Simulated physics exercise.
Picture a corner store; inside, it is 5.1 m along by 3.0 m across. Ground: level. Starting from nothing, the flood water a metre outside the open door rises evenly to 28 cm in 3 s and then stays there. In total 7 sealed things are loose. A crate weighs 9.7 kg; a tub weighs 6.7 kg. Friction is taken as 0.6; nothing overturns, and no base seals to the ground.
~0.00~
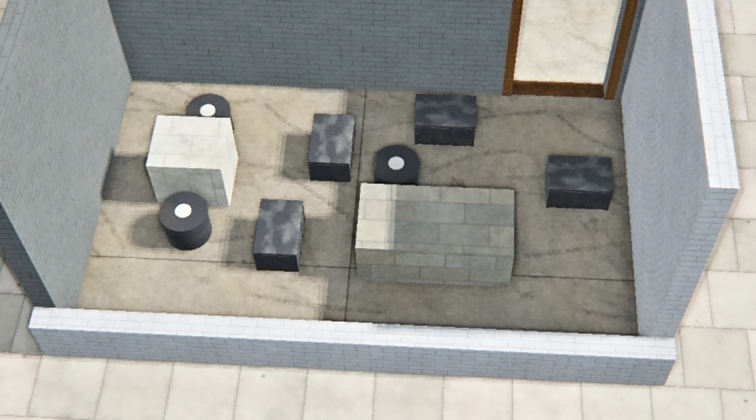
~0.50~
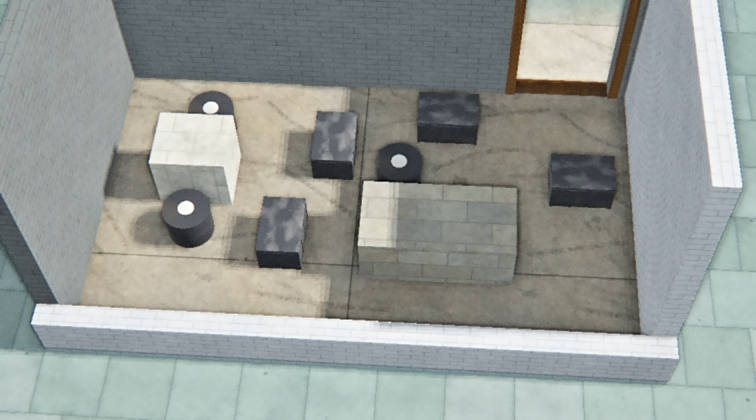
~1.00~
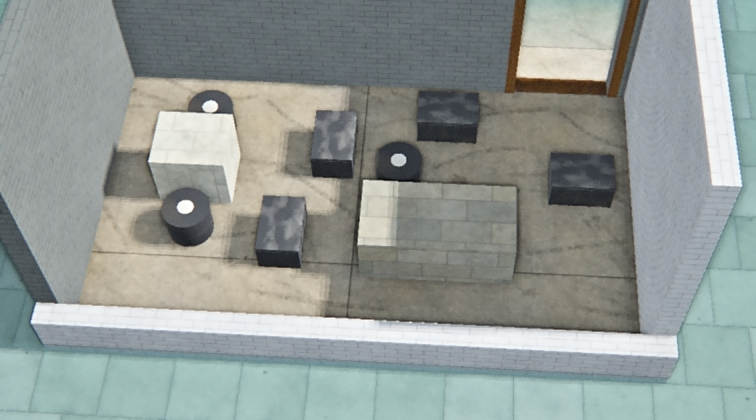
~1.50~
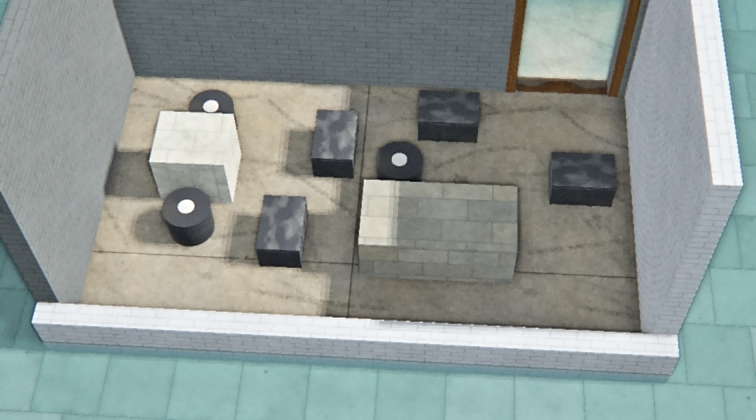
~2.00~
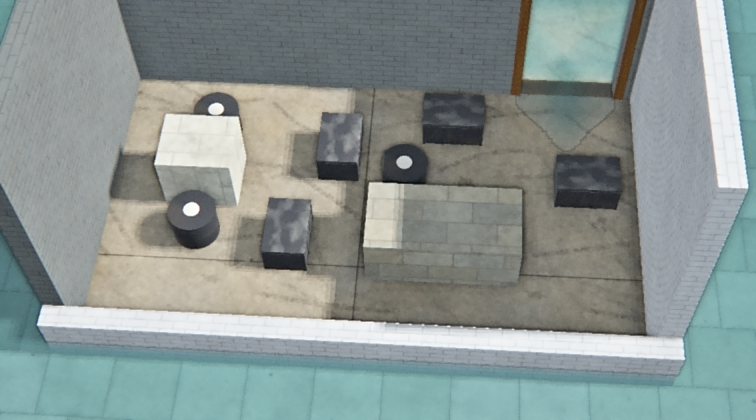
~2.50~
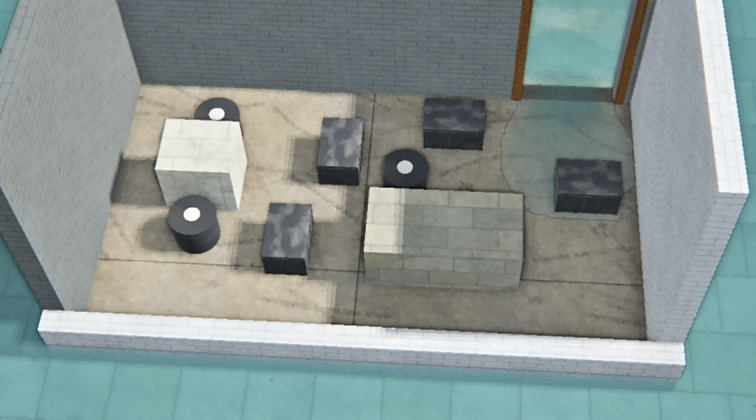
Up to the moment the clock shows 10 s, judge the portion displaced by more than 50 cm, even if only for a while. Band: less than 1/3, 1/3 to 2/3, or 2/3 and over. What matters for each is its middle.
Band: 1/3 to 2/3.
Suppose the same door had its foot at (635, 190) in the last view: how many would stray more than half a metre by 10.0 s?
Then 7 of them would.
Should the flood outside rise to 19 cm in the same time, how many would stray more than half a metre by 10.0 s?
Count under that change: 1.
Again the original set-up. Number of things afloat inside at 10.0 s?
Total: 7.
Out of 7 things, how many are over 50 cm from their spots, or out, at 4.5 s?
The number by then is 1.
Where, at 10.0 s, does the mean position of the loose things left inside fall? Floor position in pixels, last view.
Roughly at (270, 159).
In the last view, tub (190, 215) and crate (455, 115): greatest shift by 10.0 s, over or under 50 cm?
Smaller; smaller.
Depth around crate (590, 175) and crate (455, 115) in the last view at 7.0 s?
6 and 3 cm.
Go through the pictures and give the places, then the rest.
In the first picture, a crate at (581, 173) rests on the ground; a tub at (208, 111), on the bottom; water covers 0.0 m2; 0 of 7 have shifted.
In the second picture, a crate at (583, 172), on the bottom; a tub at (211, 108), on the bottom; 0.0 m2 under water; 0 of 7 have shifted.
In the third picture, a crate at (583, 170) rests on the ground; a tub at (210, 107) rests on the ground; water covers 0.0 m2; 0 of 7 have shifted.
In the fourth picture, a crate at (584, 170), on the bottom; a tub at (211, 107) rests on the ground; water covers 0.0 m2; 0 of 7 have shifted.
In the fifth picture, a crate at (589, 173), on the bottom; a tub at (216, 110), on the bottom; 0.4 m2 under water; 0 of 7 have shifted.
In the sixth picture, a crate at (590, 177), on the bottom; a tub at (217, 115), on the bottom; 1.4 m2 under water; 0 of 7 have shifted.
After 3.5 s 1 of 7 are over 50 cm from their spots; 0 afloat.
After 4.5 s 1 of 7 are over 50 cm from their spots; 1 afloat.
After 7.0 s 3 of 7 are over 50 cm from their spots; 2 afloat.
After 10.0 s 4 of 7 are over 50 cm from their spots, and 4 have been at some point; 7 afloat.
